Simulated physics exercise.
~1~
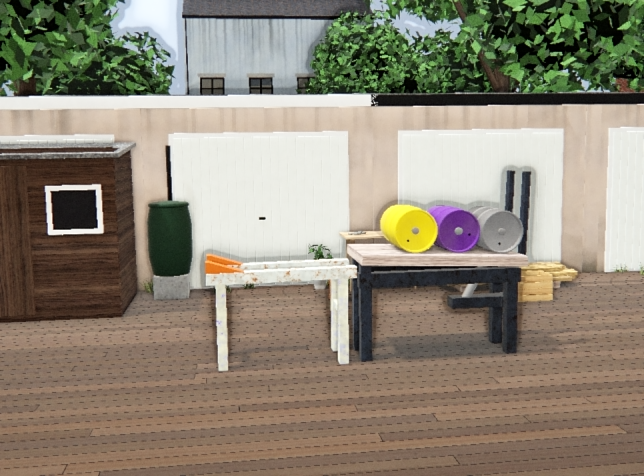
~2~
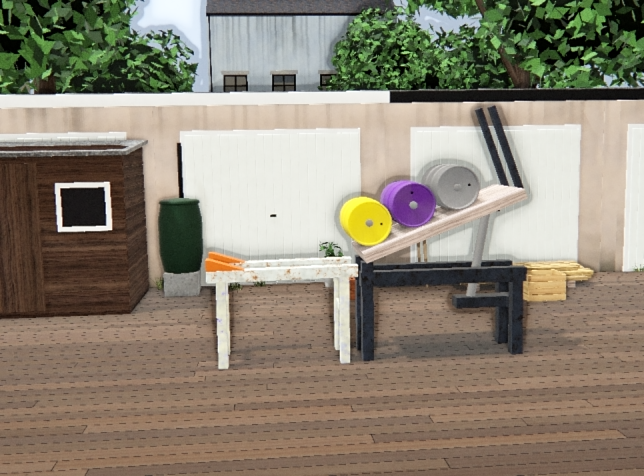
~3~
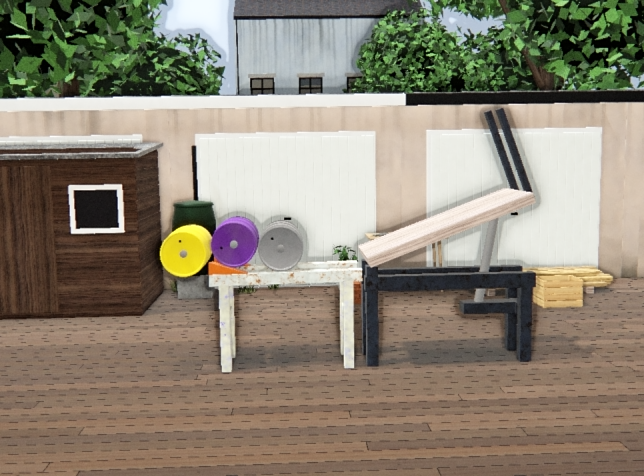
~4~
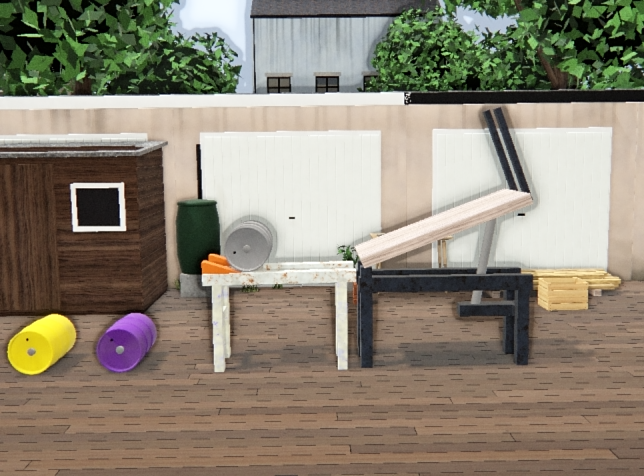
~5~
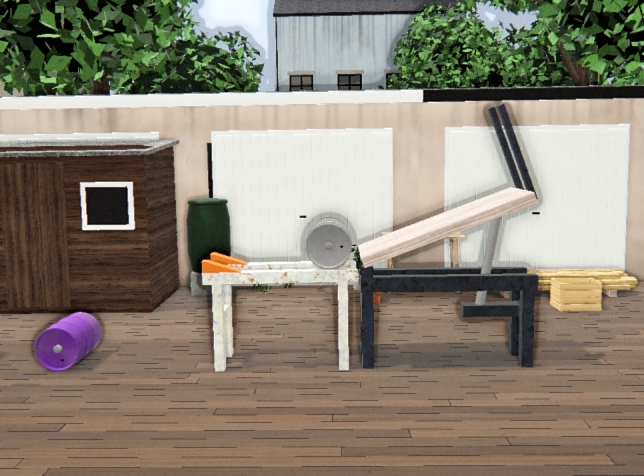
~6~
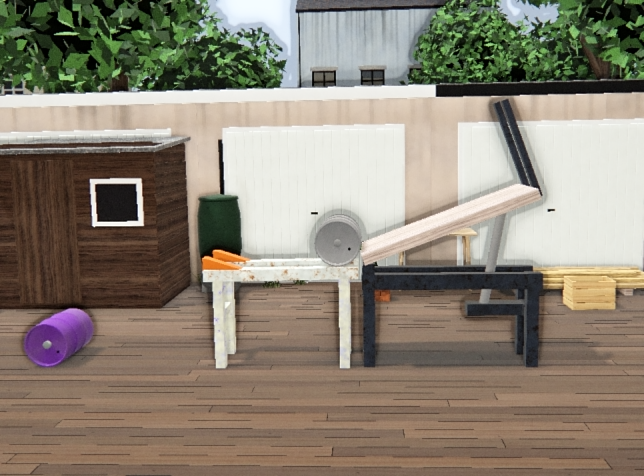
The footage shows yellow, purple and grey kegs on a deck beside a white rack as the deck's right end rises, sending them rolling left. Yellow and purple drop off the rack's far end to the ground, while grey rolls back and ends beside the tilted deck.
